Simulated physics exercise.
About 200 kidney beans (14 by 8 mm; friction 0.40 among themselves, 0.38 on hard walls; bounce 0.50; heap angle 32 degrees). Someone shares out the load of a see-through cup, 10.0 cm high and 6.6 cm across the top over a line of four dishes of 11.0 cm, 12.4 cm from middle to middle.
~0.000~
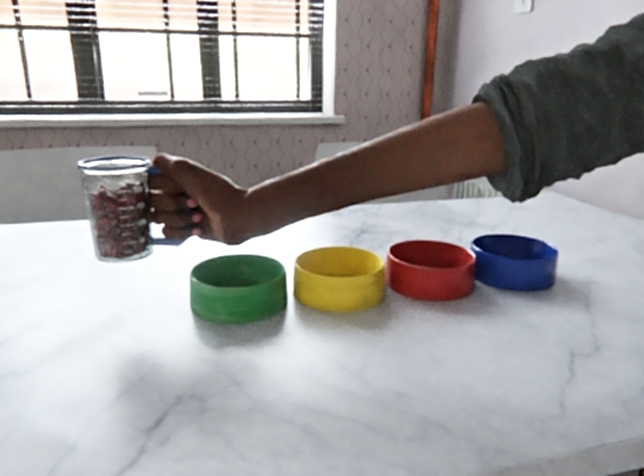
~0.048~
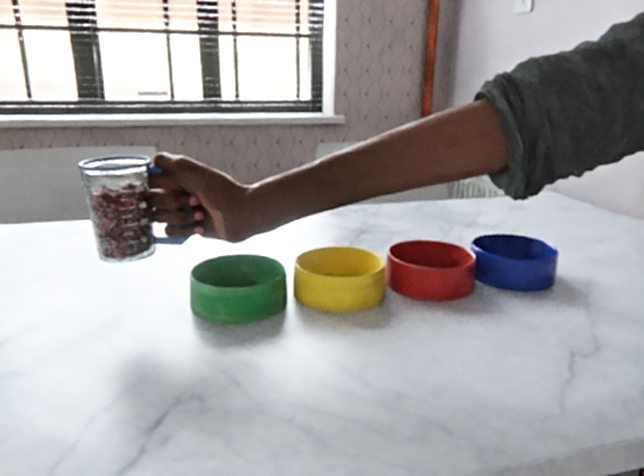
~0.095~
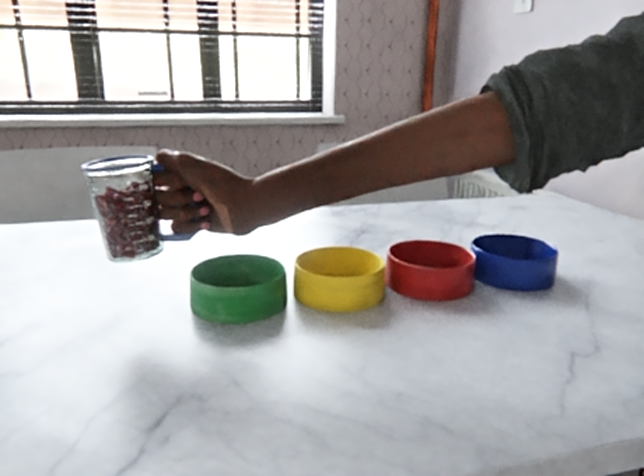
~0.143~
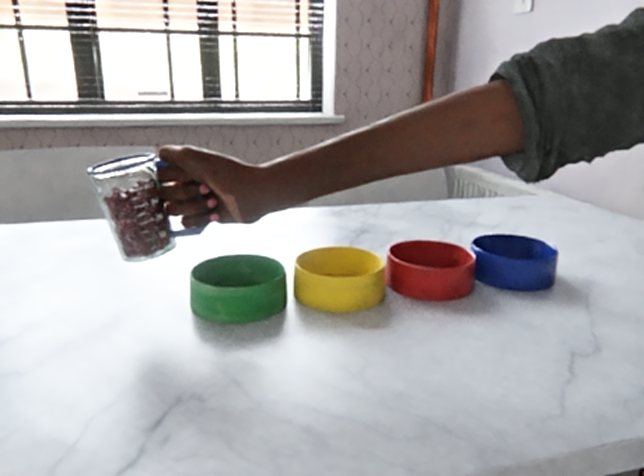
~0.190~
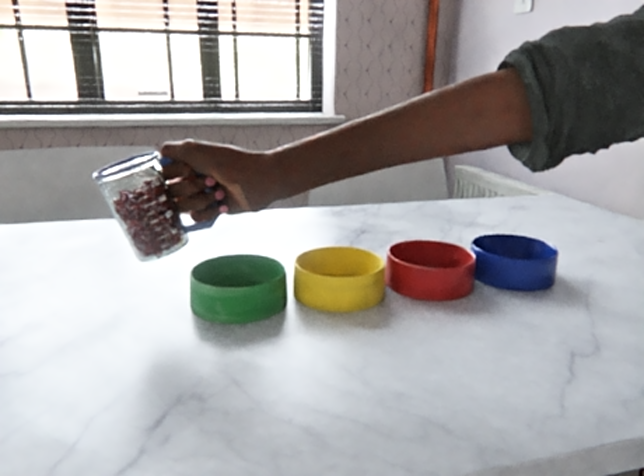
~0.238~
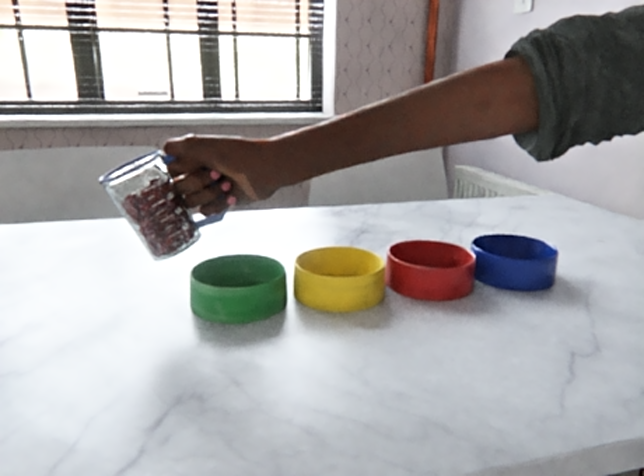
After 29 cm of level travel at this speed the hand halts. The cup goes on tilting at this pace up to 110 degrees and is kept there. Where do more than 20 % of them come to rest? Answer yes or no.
Red dish: No; blue dish: No; green dish: Yes; yellow dish: Yes; on the counter: No.
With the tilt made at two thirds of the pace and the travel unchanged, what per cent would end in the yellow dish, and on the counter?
In that case yellow 90; counter 10.
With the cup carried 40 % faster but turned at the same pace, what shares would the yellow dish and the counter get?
Then: Yellow 90; counter 0.
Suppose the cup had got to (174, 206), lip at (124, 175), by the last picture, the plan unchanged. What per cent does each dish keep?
Red 0, blue 0, green 0, yellow 100.
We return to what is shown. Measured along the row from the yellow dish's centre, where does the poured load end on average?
Some 7 cm to the left.
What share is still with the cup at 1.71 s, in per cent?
About 15 per cent.
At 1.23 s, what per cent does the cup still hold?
About 45 per cent.
After 0.83 s, tilt 103 degrees; cup holds 95 %.
After 1.23 s, tilt 110 degrees; cup holds 45 %, green 50 %.
After 1.71 s, tilt 110 degrees; cup holds 15 %, green 55 %, yellow 25 %.
In the end, at 3.0 s, red 0 %, blue 0 %, green 55 %, yellow 40 %, counter 5 %.
